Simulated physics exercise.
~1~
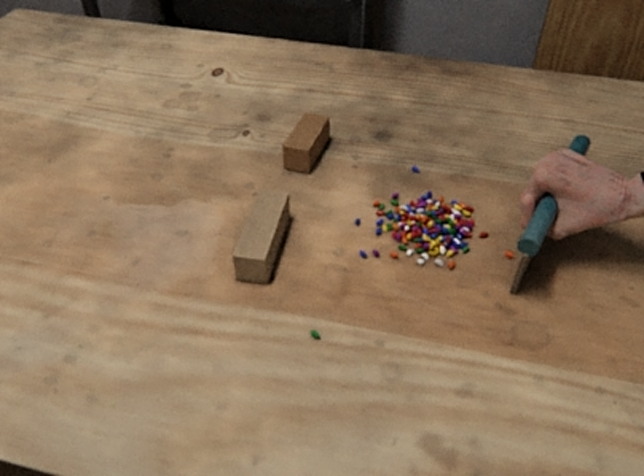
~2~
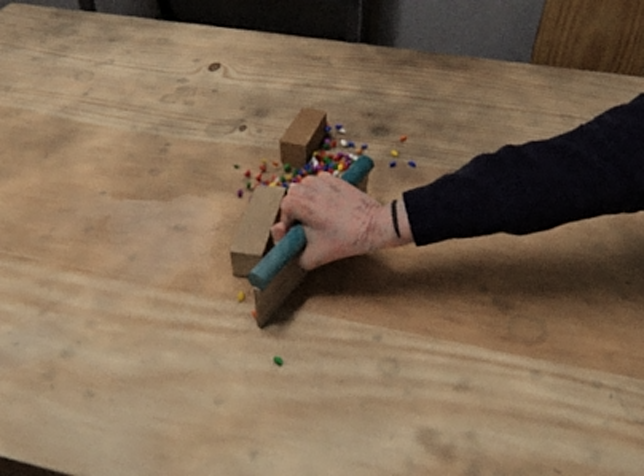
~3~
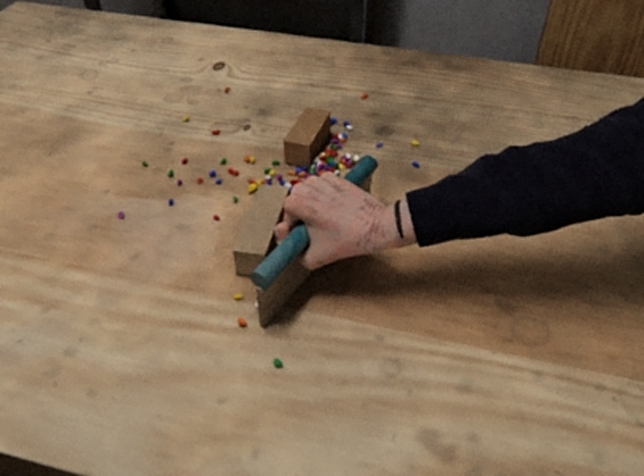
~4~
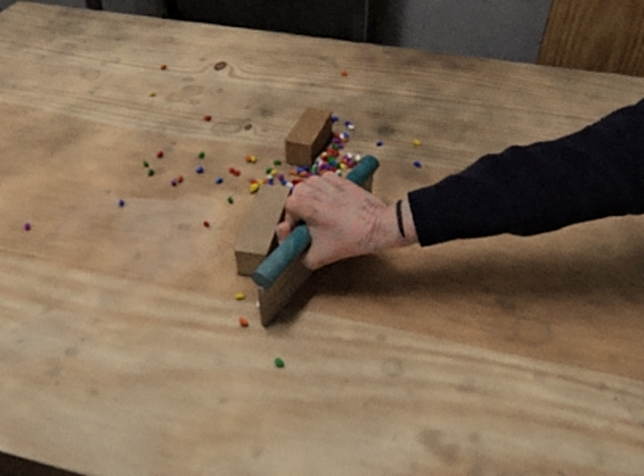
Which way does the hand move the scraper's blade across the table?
The blade moves to the left, pushing the jelly beans toward the two wooden blocks.
